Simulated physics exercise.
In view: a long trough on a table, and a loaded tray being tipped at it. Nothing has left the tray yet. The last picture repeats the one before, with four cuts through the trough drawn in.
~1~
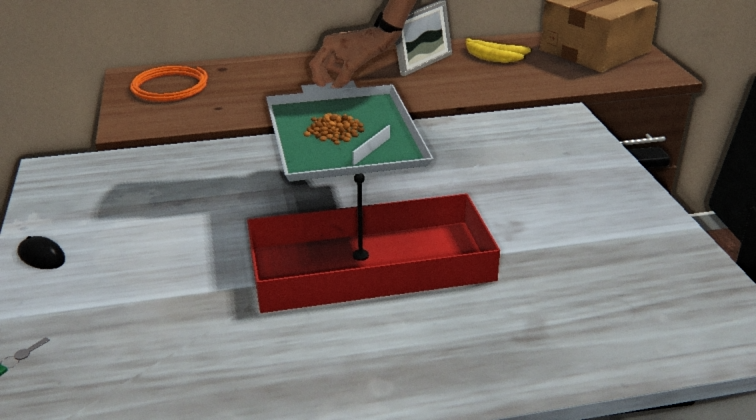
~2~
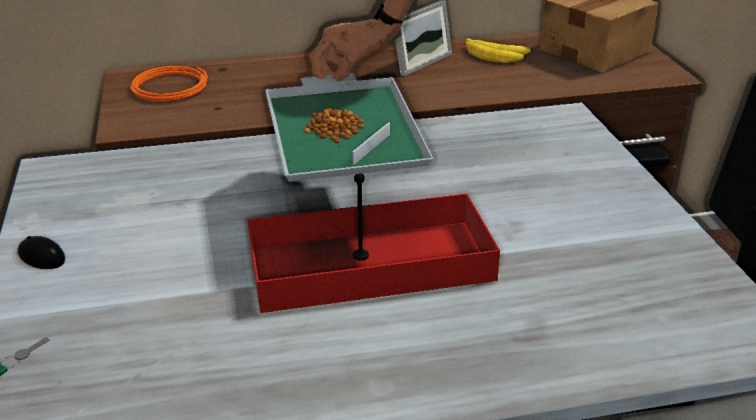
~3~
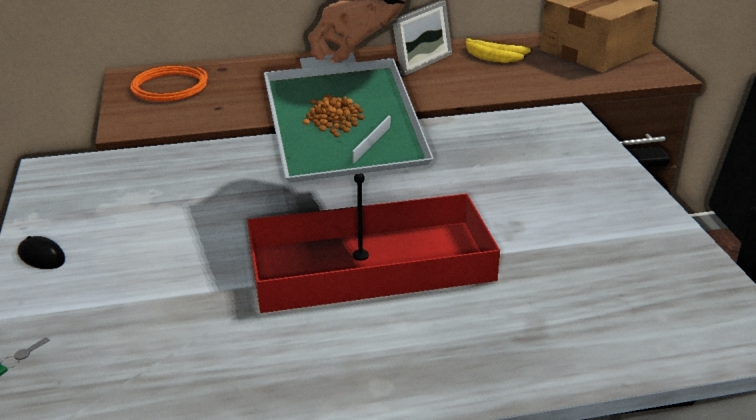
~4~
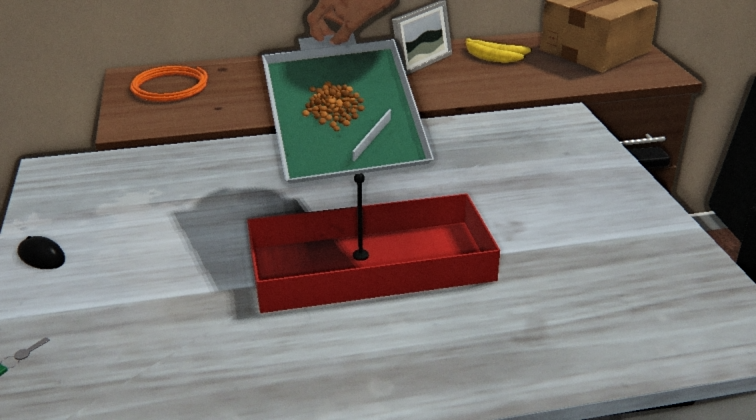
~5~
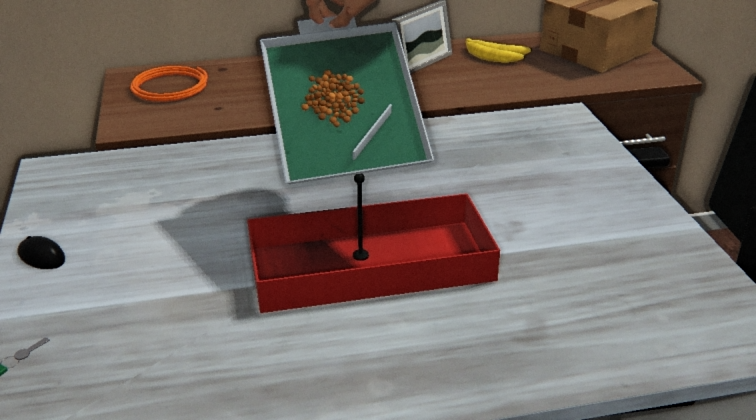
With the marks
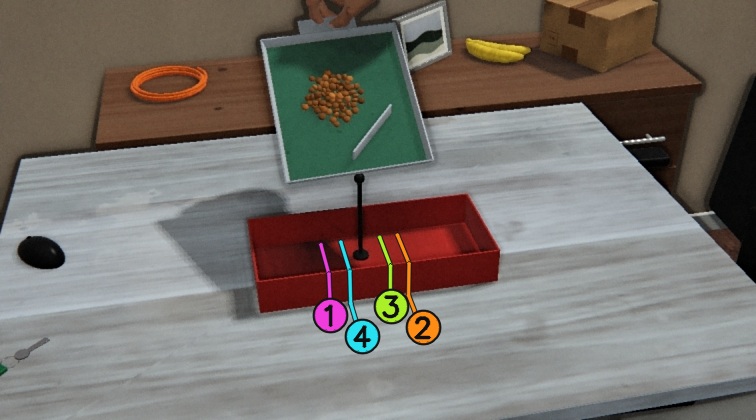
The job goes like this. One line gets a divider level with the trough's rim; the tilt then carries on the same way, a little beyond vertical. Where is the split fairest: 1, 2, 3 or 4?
The best line is 1.
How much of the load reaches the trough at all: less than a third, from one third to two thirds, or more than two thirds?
About that: More than two thirds.
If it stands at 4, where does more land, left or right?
The left side.
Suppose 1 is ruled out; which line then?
It is 4.
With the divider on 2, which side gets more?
Left.
On the marked copy, line 1 crosses the front rim at (328, 273); line 2 crosses the front rim at (408, 262); line 3 crosses the front rim at (390, 264); line 4 crosses the front rim at (349, 270).
For line 1, of what is caught, close to half on the left of the divider, close to half on the right.
For line 2, of what is caught, the whole lot on the left of the divider, none at all on the right.
For line 3, of what is caught, the whole lot on the left of the divider, none at all on the right.
For line 4, of what is caught, the bulk on the left of the divider, a small share on the right.
